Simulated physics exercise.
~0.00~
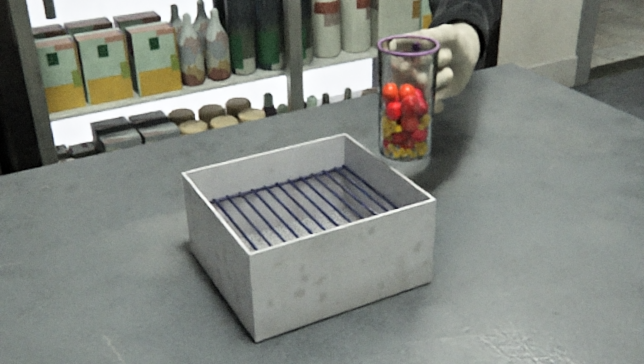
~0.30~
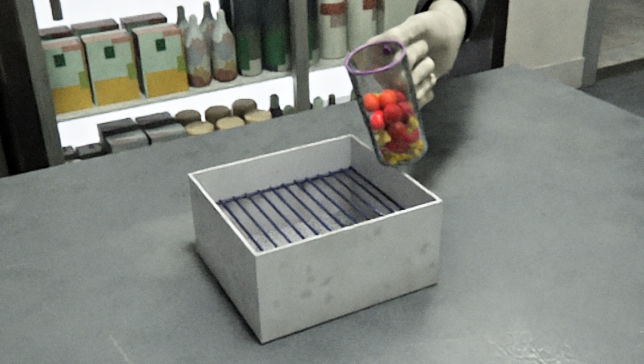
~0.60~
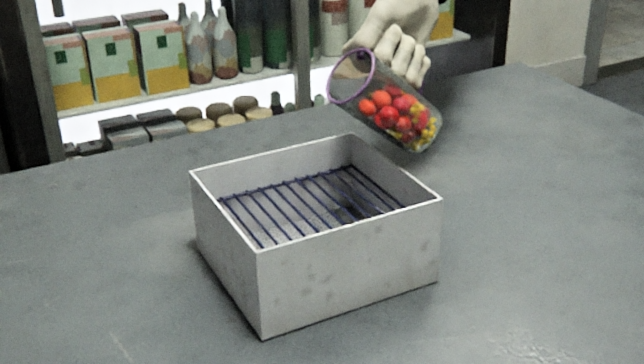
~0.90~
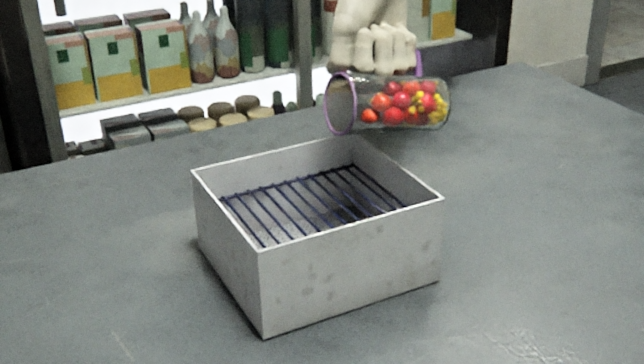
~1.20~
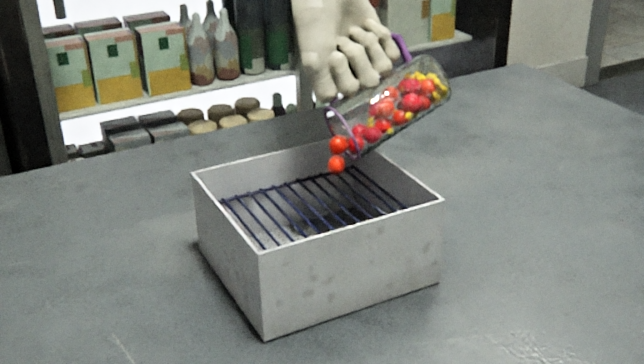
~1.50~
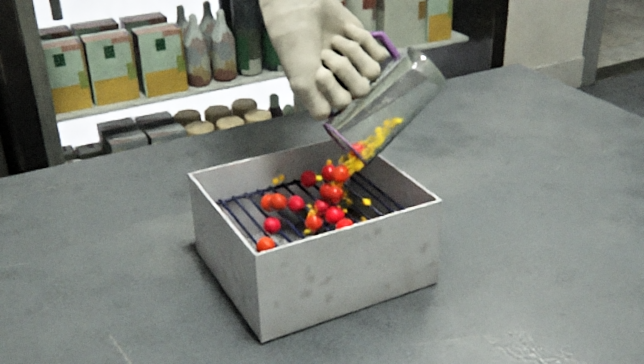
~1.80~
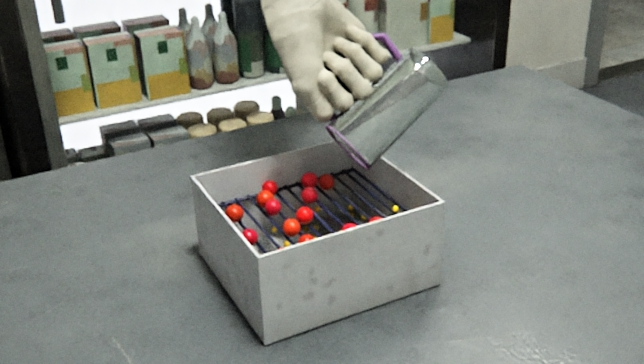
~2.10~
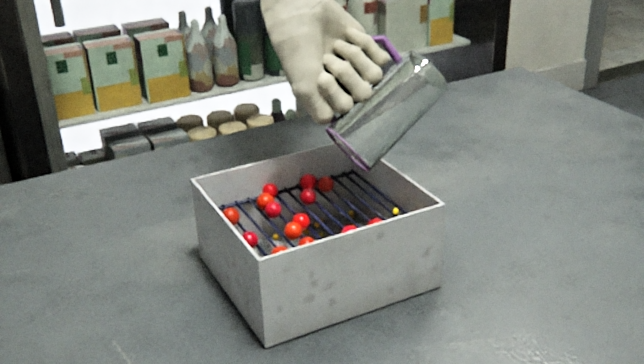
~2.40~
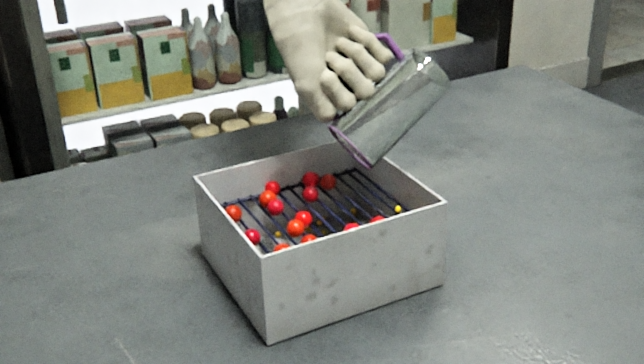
On a grey worktop, a pale hand tipping red and yellow bits from a clear cup onto a boxed grille, red ones staying on top.
